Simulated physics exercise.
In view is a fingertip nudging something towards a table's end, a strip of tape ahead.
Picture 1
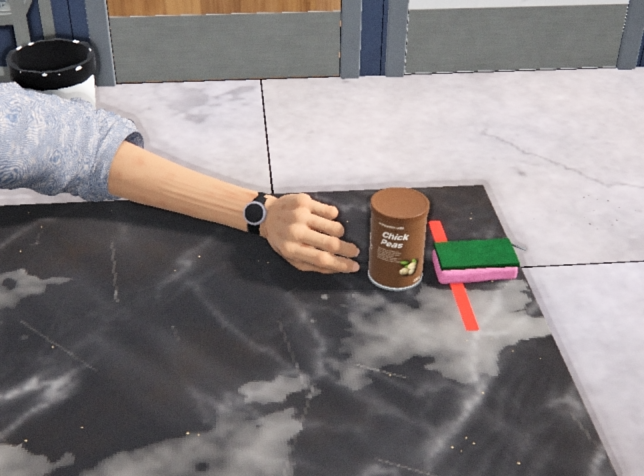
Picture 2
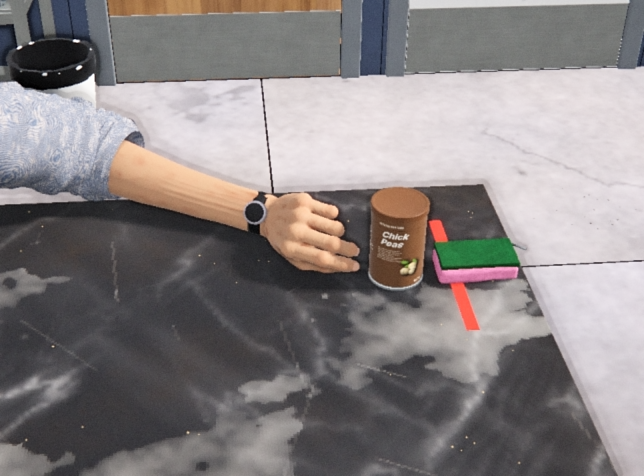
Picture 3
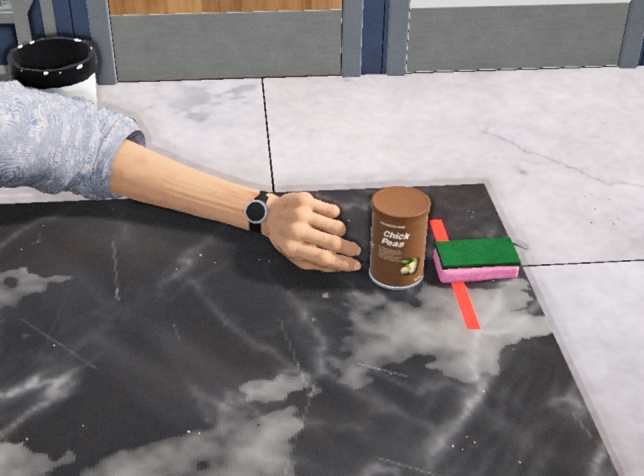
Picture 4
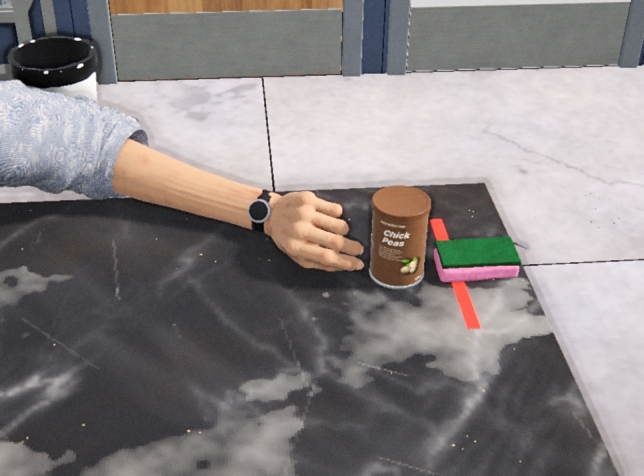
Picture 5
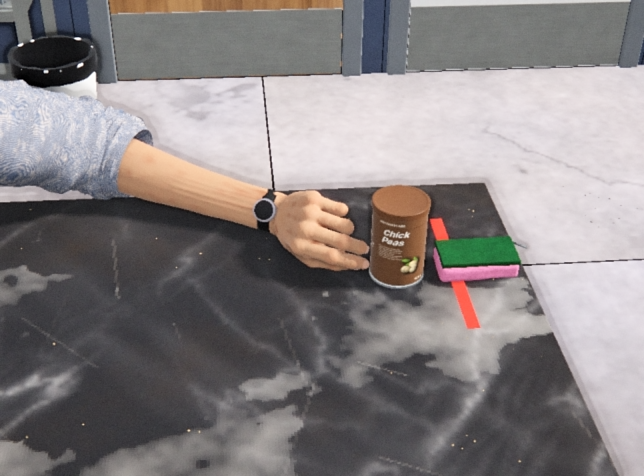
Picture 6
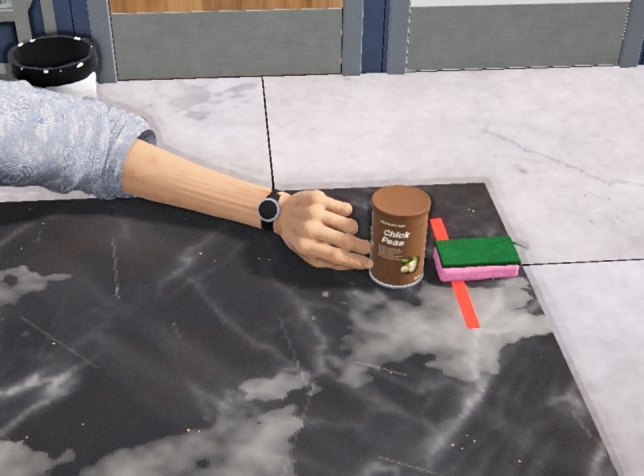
A brown tin labelled chick peas stands near the far right corner of a black and grey marbled tabletop, seen from above at a steady angle. Right of it, a green-topped pink sponge lies across a red strip, while a hand with a dark watch and pale blue sleeve reaches from the left. The hand edges slightly rightward until its fingers meet the tin, which barely moves.
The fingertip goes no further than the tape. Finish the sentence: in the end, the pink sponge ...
In the end, the pink sponge has fallen off.
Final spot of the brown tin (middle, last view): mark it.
End position, centre: Approx. (491, 233).
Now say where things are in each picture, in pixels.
In the first frame, pink sponge (475, 261); brown tin (398, 240).
In the second frame, pink sponge (475, 261); brown tin (398, 239).
In the third frame, pink sponge (476, 261); brown tin (399, 238).
In the fourth frame, pink sponge (476, 260); brown tin (399, 238).
In the fifth frame, pink sponge (476, 260); brown tin (399, 237).
In the sixth frame, pink sponge (476, 259); brown tin (399, 237).
Then, 1.16 s after the last picture, pink sponge tipped 75° from how it was near (545, 287).
Then, 1.38 s after the last picture, pink sponge falling.
Then, 1.74 s after the last picture, pink sponge down below.
By the end, the pink sponge goes over the edge.
